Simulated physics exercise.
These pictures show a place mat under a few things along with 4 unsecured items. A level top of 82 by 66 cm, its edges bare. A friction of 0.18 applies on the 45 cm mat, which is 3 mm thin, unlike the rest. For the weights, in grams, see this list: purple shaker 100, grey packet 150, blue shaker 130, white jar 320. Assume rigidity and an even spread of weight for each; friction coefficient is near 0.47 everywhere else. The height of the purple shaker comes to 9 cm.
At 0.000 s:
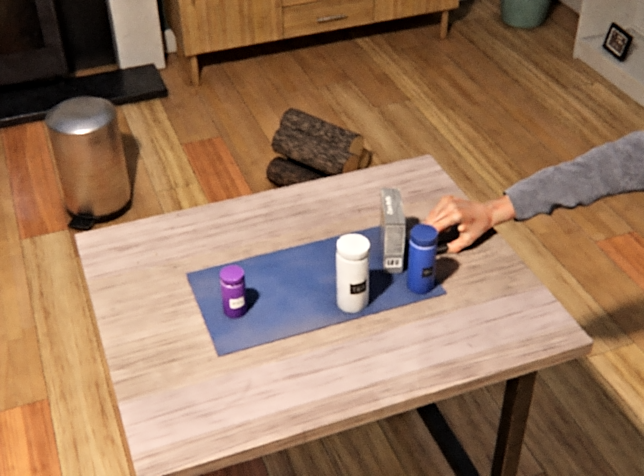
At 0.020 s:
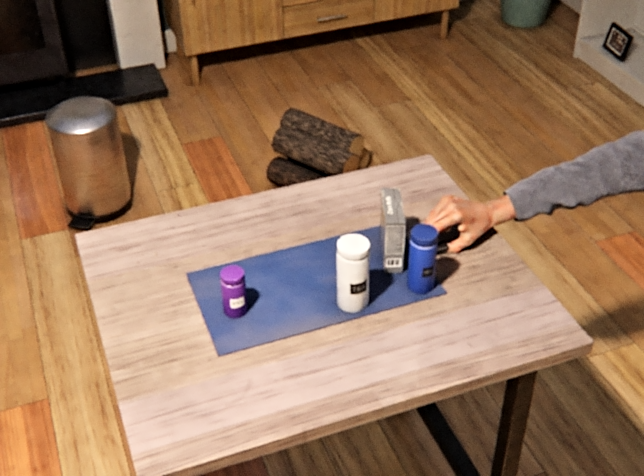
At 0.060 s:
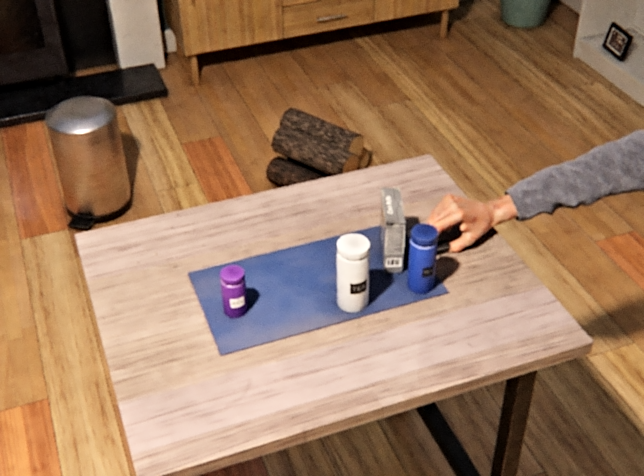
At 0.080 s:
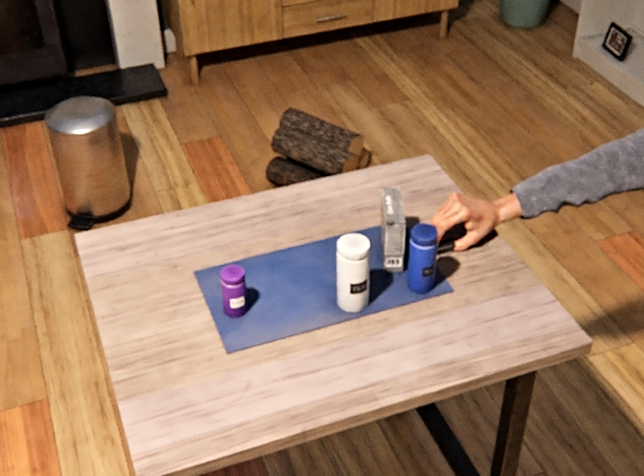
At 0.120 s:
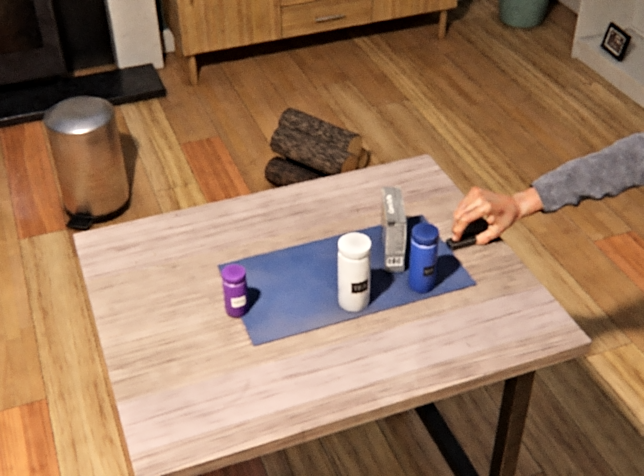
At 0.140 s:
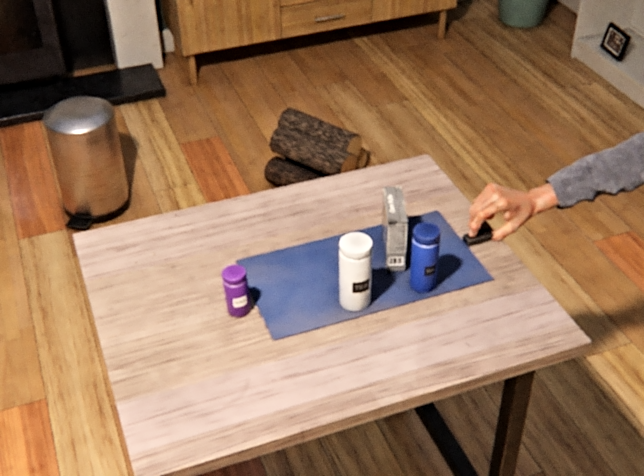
The clip shows a purple shaker, white jar, grey packet and blue shaker on a blue mat as a hand at its right edge pulls it rightward across a wooden table, sliding it beneath the objects, which barely move.
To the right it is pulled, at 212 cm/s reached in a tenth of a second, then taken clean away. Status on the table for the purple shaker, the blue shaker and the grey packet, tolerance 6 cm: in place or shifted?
My prediction: Purple shaker: Where it was. Blue shaker: Not where it was. Grey packet: Not where it was.
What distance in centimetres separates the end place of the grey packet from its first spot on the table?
Displacement: Approx. 17 cm.
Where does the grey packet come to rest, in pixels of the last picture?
Somewhere around (469, 238).
Around 0.24 s, 32 cm of pull; grey packet shifted 4 cm near (407, 225); blue shaker shifted 4 cm near (438, 255); purple shaker at 3° to upright near (240, 290).
Around 0.44 s, 74 cm of pull; grey packet at 24° to upright near (441, 221); blue shaker at 17° to upright near (473, 245); white jar at 14° to upright.
Around 0.64 s, 94 cm of pull; blue shaker on its side near (508, 261); grey packet on its side near (469, 239); white jar at 5° to upright.
Finally (2.0 s), on their side or leaning hard on the table, grey packet and blue shaker; the other 2 still in place (within 6 cm). Final places as that camera would see them, purple shaker near (239, 291), blue shaker near (510, 265).
